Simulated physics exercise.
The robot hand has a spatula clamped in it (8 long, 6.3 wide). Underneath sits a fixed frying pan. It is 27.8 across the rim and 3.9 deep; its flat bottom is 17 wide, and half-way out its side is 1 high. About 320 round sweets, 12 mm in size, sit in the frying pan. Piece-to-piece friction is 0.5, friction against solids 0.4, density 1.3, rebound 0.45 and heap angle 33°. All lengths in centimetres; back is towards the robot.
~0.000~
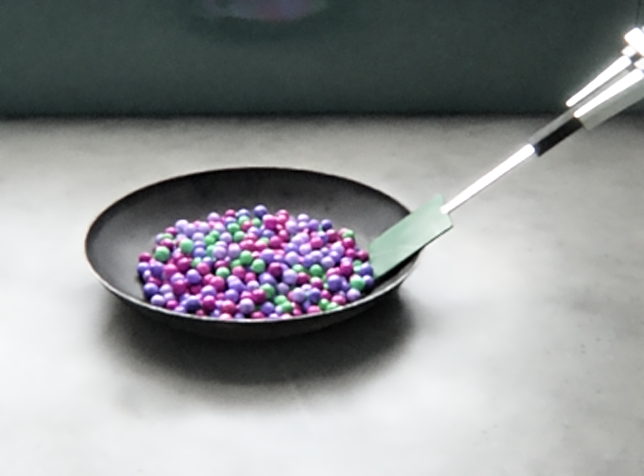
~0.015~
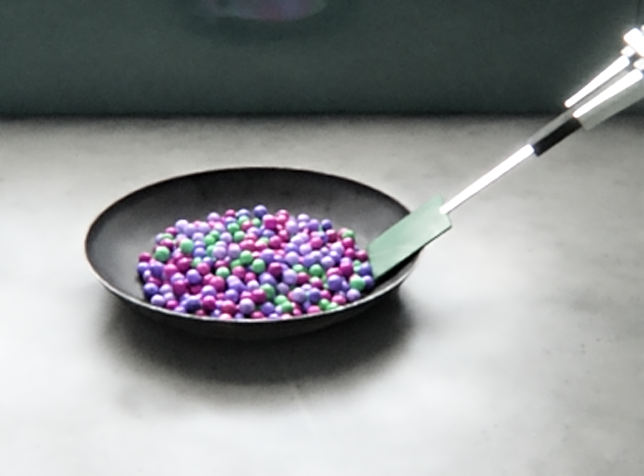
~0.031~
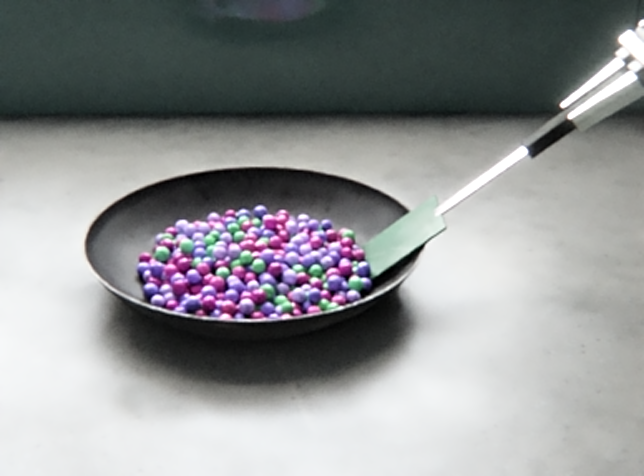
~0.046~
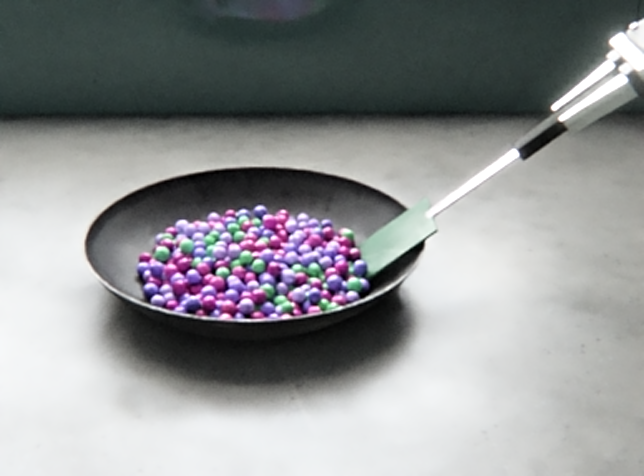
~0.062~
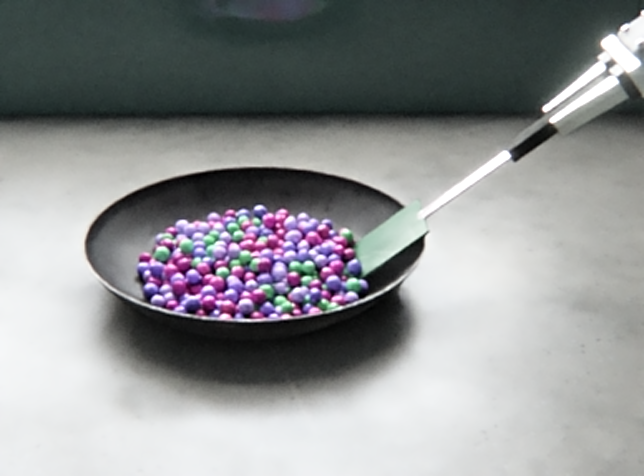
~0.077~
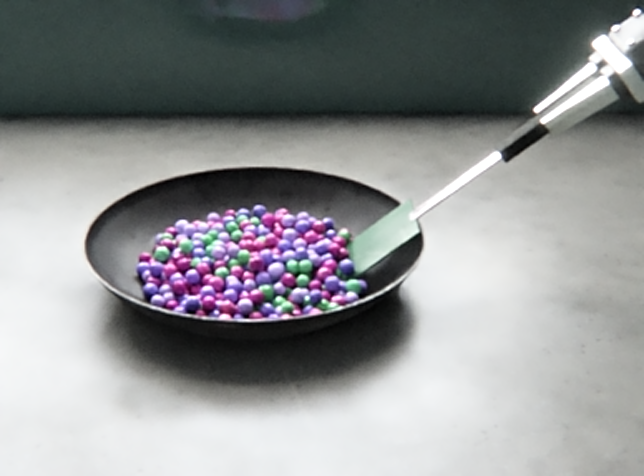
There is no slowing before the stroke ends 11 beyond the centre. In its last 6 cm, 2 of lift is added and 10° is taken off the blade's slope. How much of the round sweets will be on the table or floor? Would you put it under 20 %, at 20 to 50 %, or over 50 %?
I would say under 20 %.
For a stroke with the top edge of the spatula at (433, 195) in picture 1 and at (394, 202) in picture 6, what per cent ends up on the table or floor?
About 15 per cent.
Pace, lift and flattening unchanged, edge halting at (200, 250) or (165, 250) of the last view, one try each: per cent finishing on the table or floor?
0 % and 0 %.
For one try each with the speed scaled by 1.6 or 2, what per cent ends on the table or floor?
Estimates in order: 15 per cent, 20 per cent.
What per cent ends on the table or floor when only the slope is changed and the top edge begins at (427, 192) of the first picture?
Spill: Approx. 10 per cent.
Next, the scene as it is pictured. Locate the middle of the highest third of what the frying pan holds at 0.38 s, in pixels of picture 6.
Near (174, 250).
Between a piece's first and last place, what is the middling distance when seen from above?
About 3 cm.
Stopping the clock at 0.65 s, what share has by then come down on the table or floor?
Share at that moment: Roughly 10 %.
By 0.23 s, sloping 39°, highest piece 4 above the table; 324 in the frying pan.
By 0.38 s, sloping 36°, highest piece 5 above the table; 324 in the frying pan.
By 0.65 s, sloping 29°, highest piece 5 above the table; 291 in the frying pan, 32 on the table or floor, 1 on the blade or in flight.
By 1.70 s, sloping 29°, highest piece 5 above the table; 291 in the frying pan, 33 on the table or floor.
Final count, 291 in the frying pan, 33 on the table or floor. That is 10 % on the table or floor.
